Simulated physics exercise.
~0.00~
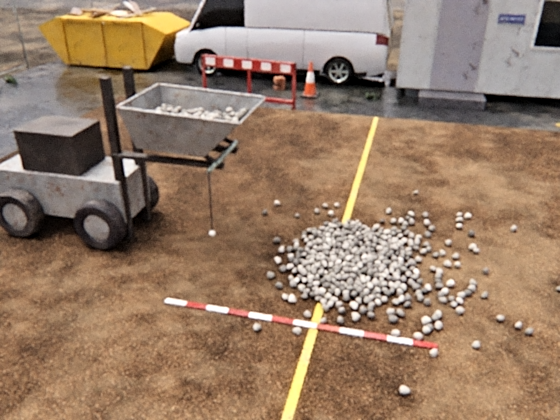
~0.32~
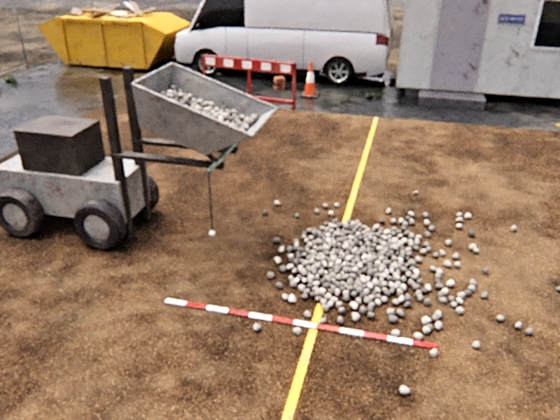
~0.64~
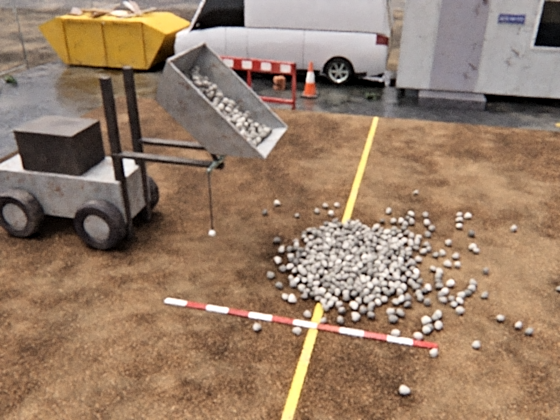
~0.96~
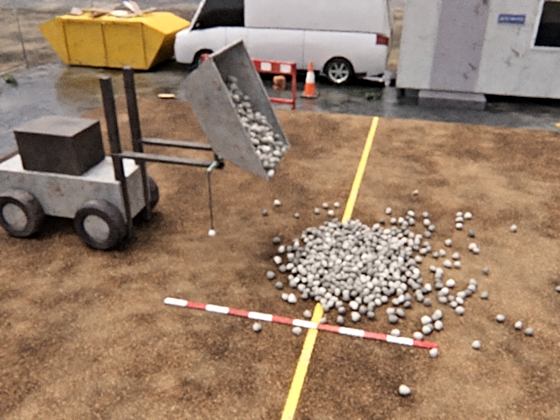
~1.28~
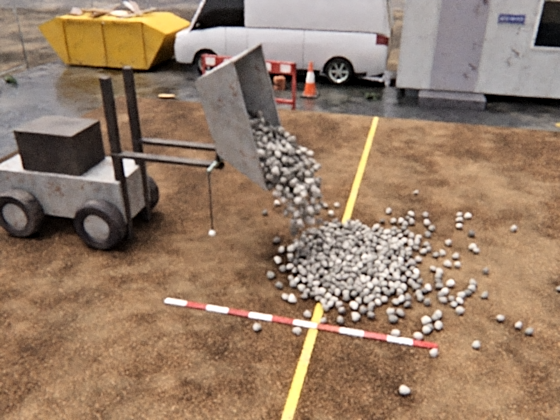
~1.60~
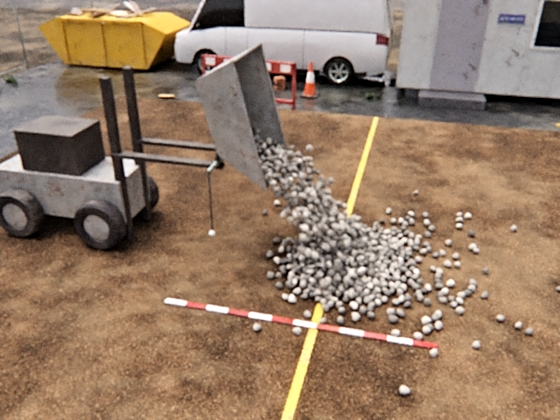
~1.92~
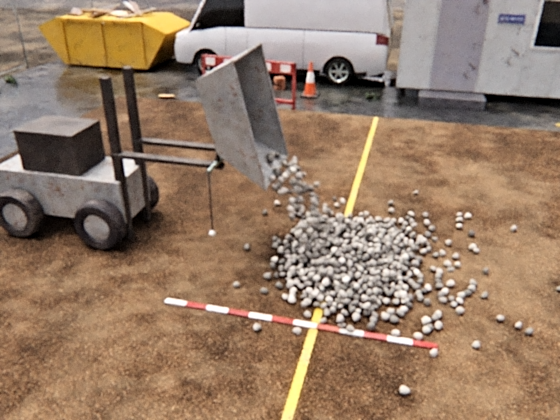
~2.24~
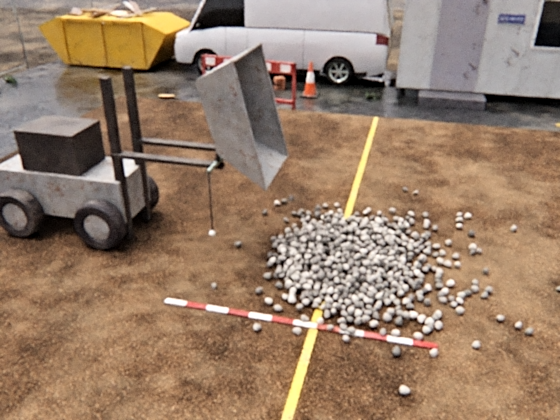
We see a forklift tilt its grey skip steeply to the right, pouring rounded stones onto a pile already lying across a yellow line on brown ground. The skip ends empty and still tipped, and the enlarged pile spreads over both sides of the line.
